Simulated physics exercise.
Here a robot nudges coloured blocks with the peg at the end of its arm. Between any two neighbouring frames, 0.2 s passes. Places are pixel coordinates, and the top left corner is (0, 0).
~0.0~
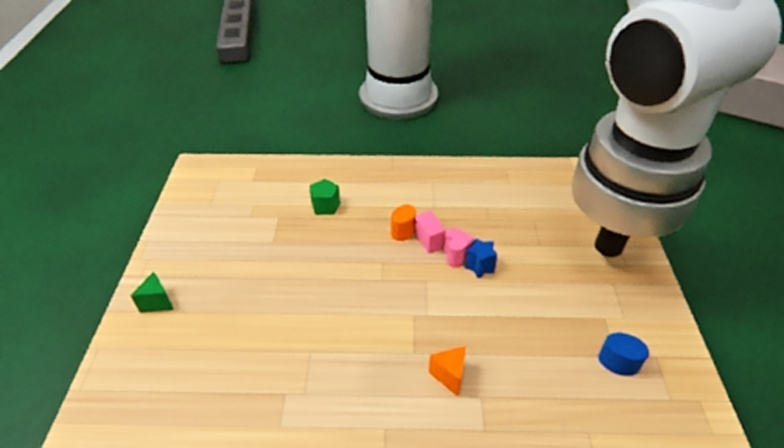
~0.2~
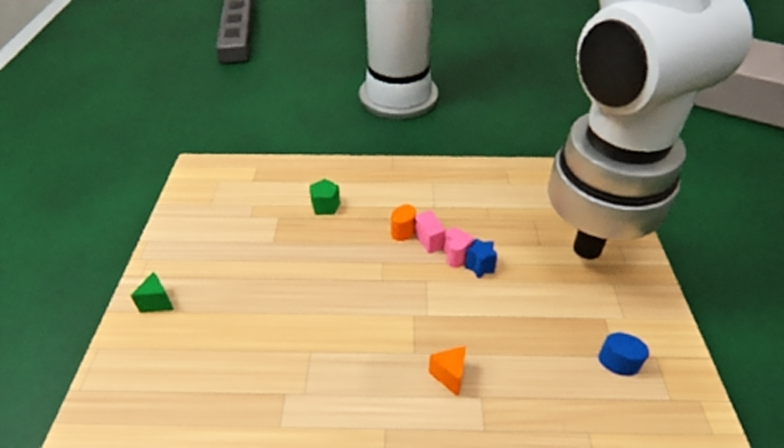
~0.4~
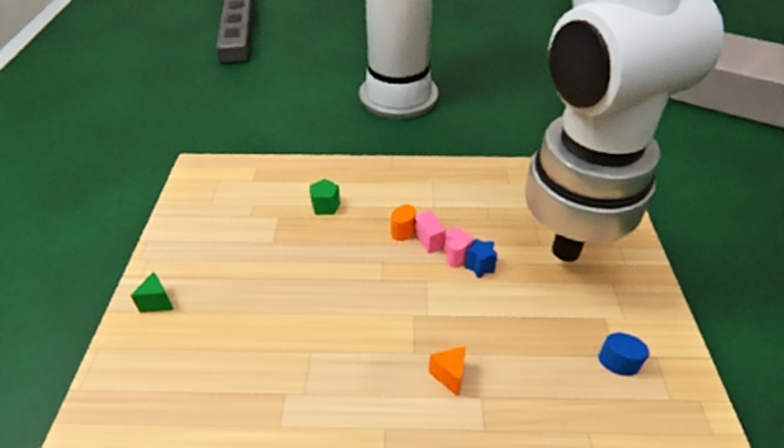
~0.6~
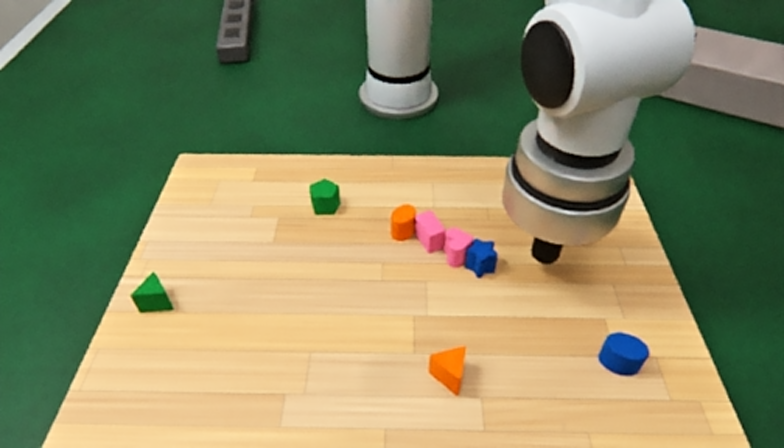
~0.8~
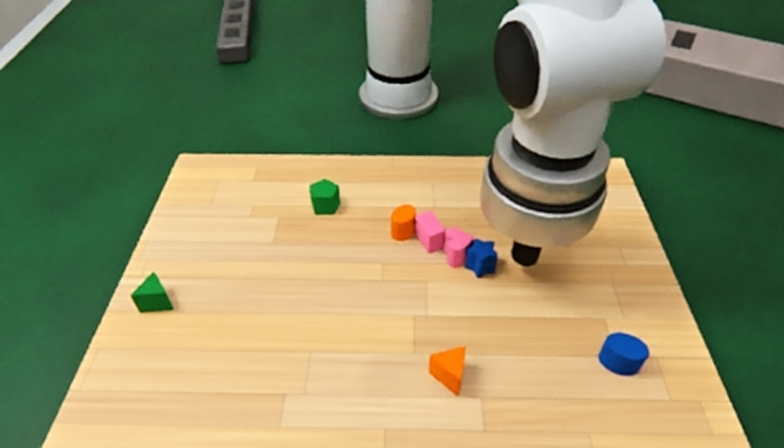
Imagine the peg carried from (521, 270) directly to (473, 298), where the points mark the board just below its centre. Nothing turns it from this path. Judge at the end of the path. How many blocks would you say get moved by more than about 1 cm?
Expect one.
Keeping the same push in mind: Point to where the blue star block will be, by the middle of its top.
My prediction: (467, 257).
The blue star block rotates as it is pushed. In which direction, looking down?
From above, it turns clockwise.
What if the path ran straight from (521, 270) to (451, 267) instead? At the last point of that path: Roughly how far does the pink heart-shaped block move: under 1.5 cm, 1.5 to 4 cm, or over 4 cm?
It moves more than 4 cm.
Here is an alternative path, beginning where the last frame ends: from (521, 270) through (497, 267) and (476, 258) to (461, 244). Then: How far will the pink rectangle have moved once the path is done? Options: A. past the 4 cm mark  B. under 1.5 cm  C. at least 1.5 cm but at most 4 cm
The one that fits is C, at least 1.5 cm but at most 4 cm.
What follows on the original path. Halfway along, peg (500, 271); pink heart-shaped block (456, 237); blue star block (475, 251), turned 20° clockwise.
At the end, peg (475, 285); pink rectangle unmoved; pink heart-shaped block (455, 237), turned 25° clockwise; blue star block (467, 257), turned 65° clockwise.
